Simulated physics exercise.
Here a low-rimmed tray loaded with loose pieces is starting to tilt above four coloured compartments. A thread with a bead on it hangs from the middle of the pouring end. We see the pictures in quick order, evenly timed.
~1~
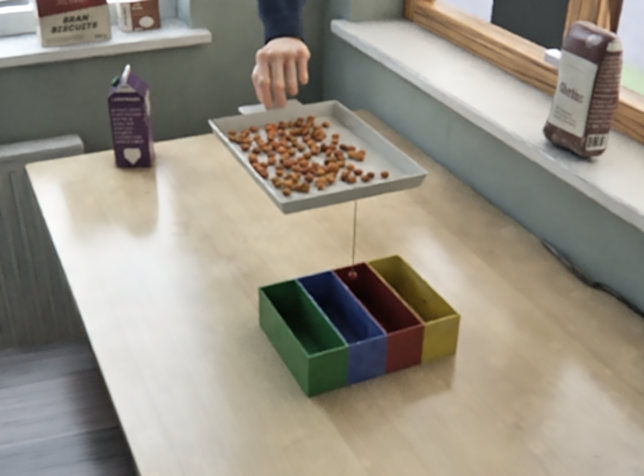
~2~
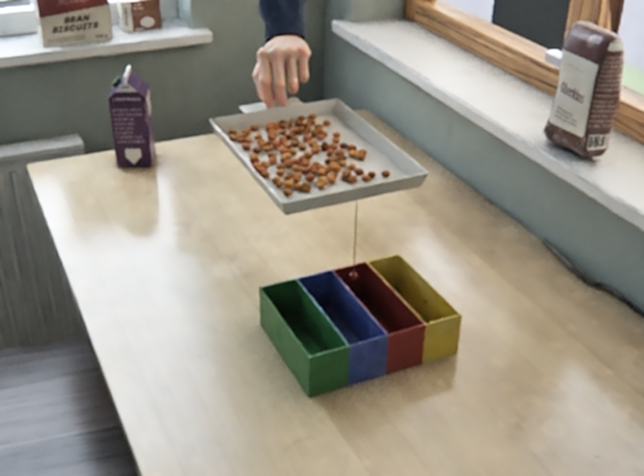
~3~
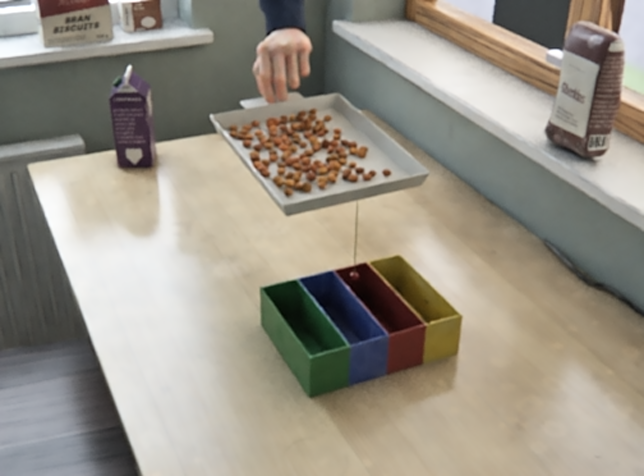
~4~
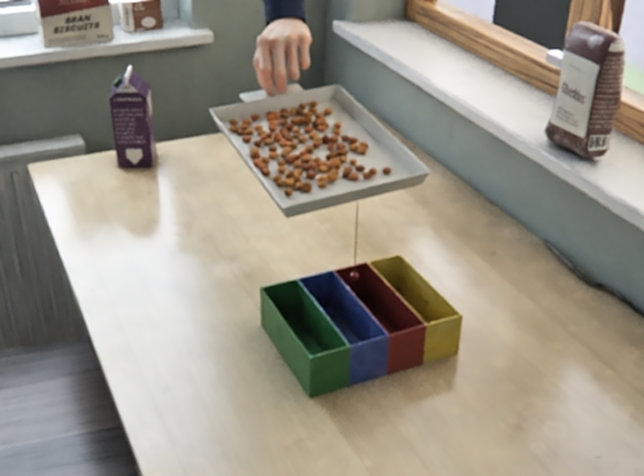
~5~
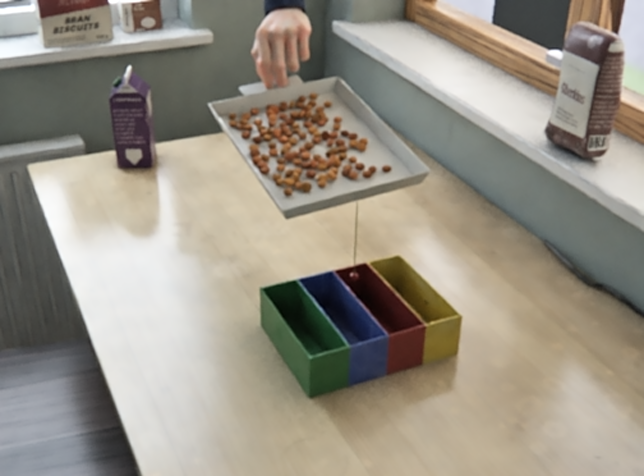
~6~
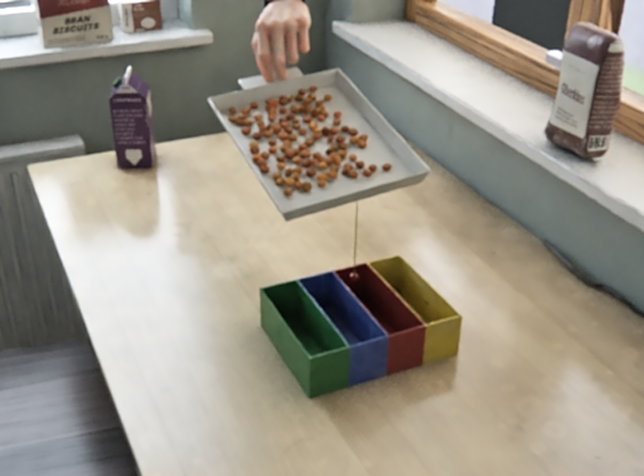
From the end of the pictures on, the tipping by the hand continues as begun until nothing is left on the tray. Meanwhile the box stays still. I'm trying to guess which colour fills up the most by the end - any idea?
Go with green; that cell ends fullest.
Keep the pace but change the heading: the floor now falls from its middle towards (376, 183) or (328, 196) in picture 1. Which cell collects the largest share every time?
One: Yellow. Two: The green one.
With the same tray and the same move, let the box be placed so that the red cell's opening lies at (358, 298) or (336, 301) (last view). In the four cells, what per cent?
Roughly 100 %, then roughly 100 %.
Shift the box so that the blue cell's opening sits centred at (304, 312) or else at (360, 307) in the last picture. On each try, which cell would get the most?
The cell in blue, and then the green one.
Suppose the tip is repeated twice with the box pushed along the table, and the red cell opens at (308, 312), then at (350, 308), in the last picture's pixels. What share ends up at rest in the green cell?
Roughly 0% on the first try and 30% on the second.
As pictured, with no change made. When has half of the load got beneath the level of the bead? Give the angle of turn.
Reading: Some 90°.
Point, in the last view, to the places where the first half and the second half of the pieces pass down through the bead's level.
First close to (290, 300), next close to (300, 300).
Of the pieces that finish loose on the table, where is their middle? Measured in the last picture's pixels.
Middle in the last view: Roughly (244, 379).
Soon, tray tipped steeply; nearly all on the tray; a small part falling or outside the box.
A while on, tray tipped right over; a small part on the tray; about half in the green cell; a small part in the blue cell; about a third falling or outside the box.
Towards the end, tray tipped past a quarter turn; about two thirds in the green cell; a small part in the blue cell; about a quarter falling or outside the box.
Finally, tray tipped past a quarter turn; about two thirds in the green cell; a small part in the blue cell; none in the red cell; none in the yellow cell; about a quarter outside the box.
